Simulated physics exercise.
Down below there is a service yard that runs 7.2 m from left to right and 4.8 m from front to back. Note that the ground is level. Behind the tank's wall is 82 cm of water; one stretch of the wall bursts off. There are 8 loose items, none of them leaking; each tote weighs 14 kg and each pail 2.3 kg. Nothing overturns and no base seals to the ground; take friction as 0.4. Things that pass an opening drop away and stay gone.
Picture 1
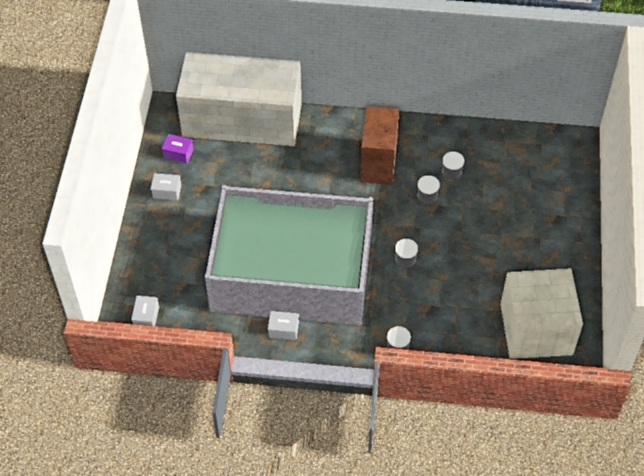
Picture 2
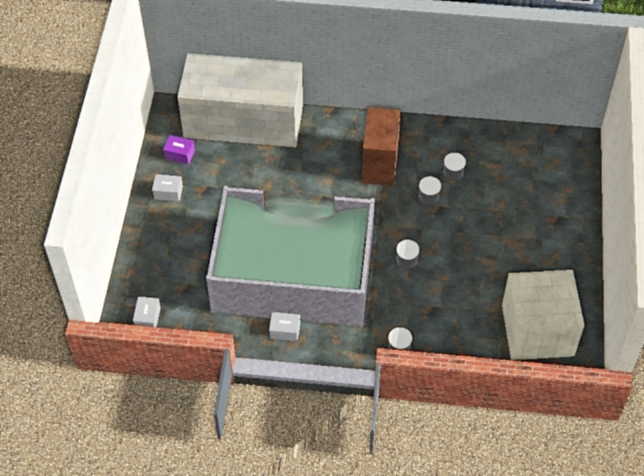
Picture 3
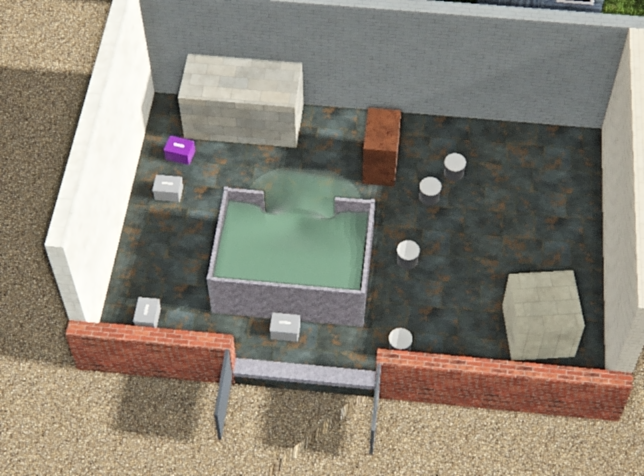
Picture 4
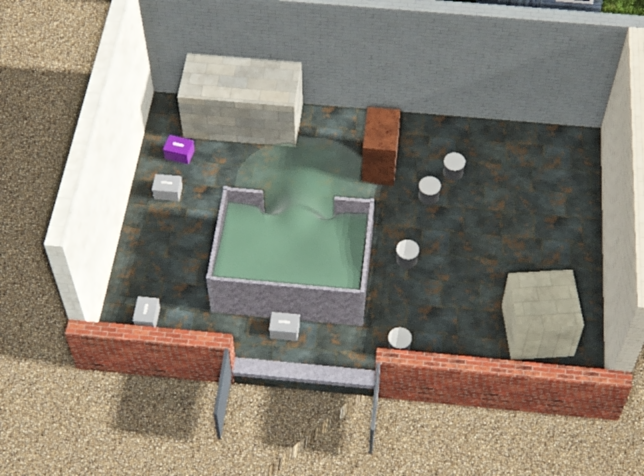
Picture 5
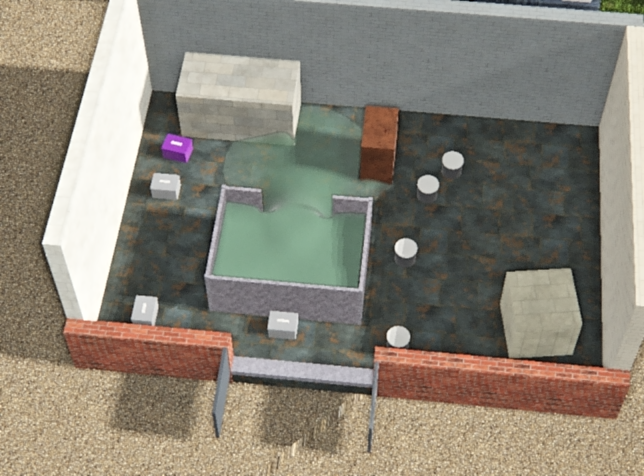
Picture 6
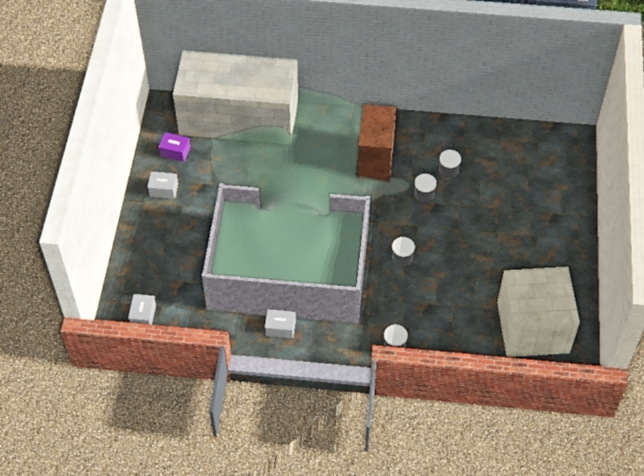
Green water pouring through a gap in the tank's back wall and spreading across the dark yard floor between two blocks.
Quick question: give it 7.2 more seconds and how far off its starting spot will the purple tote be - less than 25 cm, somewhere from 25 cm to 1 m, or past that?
It will be past 1 m off.
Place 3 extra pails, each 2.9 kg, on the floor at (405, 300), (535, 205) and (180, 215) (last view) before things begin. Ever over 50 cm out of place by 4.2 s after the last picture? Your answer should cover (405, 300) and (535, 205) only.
Lab note - ordered: Below threshold / above threshold.
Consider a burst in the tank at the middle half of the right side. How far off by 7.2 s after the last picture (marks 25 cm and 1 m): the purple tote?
Result: Purple tote essentially stationary.
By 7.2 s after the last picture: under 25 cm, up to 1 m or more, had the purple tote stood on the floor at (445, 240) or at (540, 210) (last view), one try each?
Spot one - it barely budges; spot two - it is swept away.
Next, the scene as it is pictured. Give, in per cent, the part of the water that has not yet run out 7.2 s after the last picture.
About 96 in a hundred parts of the water.
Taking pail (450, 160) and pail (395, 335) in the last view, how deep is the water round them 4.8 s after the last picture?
Close to 7 and 0 centimetres.
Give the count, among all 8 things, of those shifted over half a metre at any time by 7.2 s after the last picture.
It works out to 6.
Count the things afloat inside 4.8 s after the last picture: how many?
Just then, the number is 3.
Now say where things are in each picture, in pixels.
In the first frame, the purple tote at (177, 144), on the bottom; 3.1 m2 under water; 0 of 8 have shifted.
In the second frame, the purple tote at (179, 145) rests on the ground; 3.8 m2 under water; 0 of 8 have shifted.
In the third frame, the purple tote at (179, 146), on the bottom; 4.8 m2 under water; 0 of 8 have shifted.
In the fourth frame, the purple tote at (178, 145), on the bottom; water covers 6.0 m2; 0 of 8 have shifted.
In the fifth frame, the purple tote at (177, 144) rests on the ground; water covers 6.9 m2; 0 of 8 have shifted.
In the sixth frame, the purple tote at (174, 143) rests on the ground; 7.4 m2 under water; 0 of 8 have shifted.
Then, 0.9 s after the last picture the purple tote is near (144, 159), 0.6 m from its start, aground; 0 of 8 are out; 0 afloat.
Then, 2.8 s after the last picture the purple tote is near (151, 281), 2.6 m from its start, aground; 0 of 8 are out; 2 afloat.
Then, 4.8 s after the last picture the purple tote is near (188, 291), 2.7 m from its start, aground; 0 of 8 are out; 3 afloat.
Then, 7.2 s after the last picture the purple tote is near (192, 281), 2.6 m from its start, aground; 1 of 8 are out; 3 afloat.
